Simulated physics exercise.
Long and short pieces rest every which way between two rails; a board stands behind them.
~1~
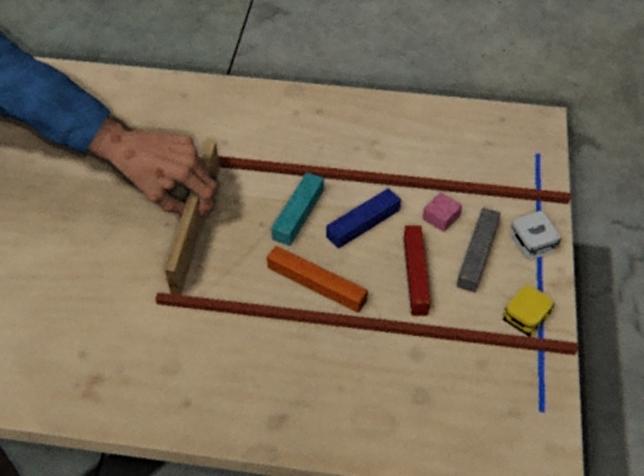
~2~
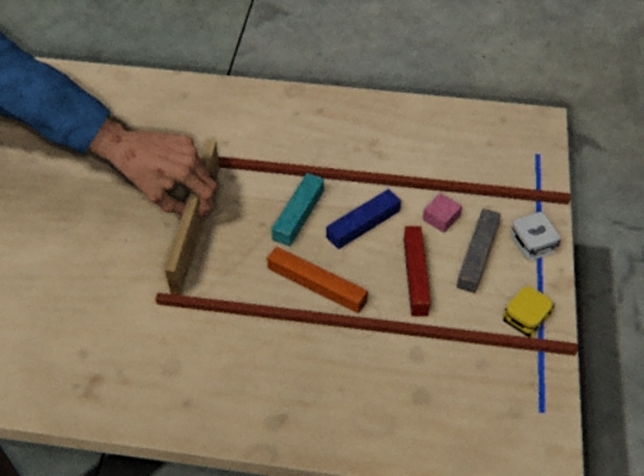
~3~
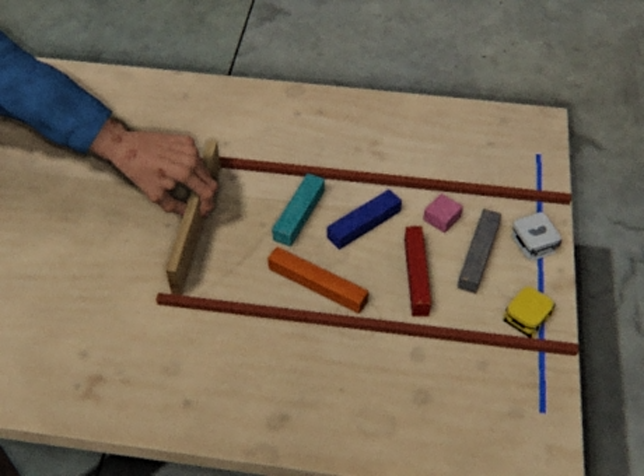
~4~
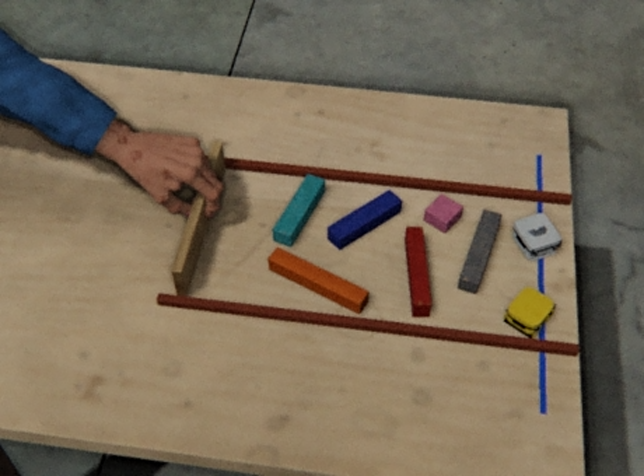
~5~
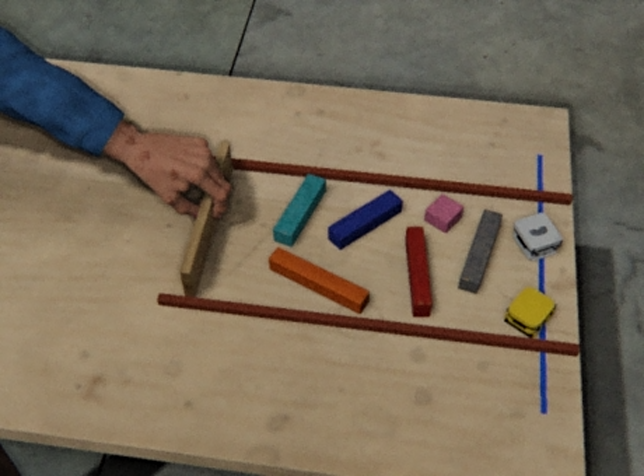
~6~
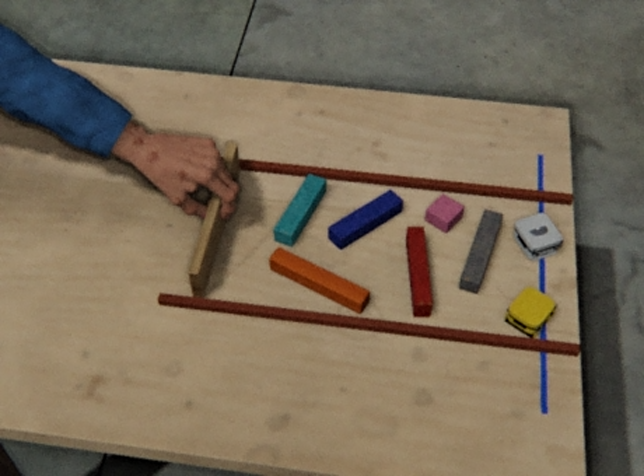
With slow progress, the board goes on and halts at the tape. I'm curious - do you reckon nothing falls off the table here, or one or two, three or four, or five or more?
I'd say five or more fall off.
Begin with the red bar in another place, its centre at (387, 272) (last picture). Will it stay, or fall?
The red bar is lost.
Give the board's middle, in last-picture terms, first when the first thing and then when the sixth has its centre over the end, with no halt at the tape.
About (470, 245) and about (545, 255).
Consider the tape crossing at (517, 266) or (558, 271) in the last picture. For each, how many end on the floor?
The first try gives 3, the second gives 7.
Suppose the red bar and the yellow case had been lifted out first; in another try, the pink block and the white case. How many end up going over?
Counts - first: 3; second: 3.
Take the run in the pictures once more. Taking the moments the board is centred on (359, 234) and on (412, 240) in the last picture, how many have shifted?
The counts are 4 and 6.
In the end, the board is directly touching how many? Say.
2 in contact.
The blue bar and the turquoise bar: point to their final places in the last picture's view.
Final spots - blue bar (575, 243), turquoise bar (553, 237).
Soon after, none off yet; white case at rest near (537, 238); yellow case at rest near (530, 313); grey bar at rest near (481, 250).
After that, none off yet; white case displaced a little near (548, 240); yellow case moving near (538, 307); grey bar displaced a little near (517, 248).
In the end, the number that fall off is five or more; gone, red bar, pink block, grey bar, yellow case and white case.
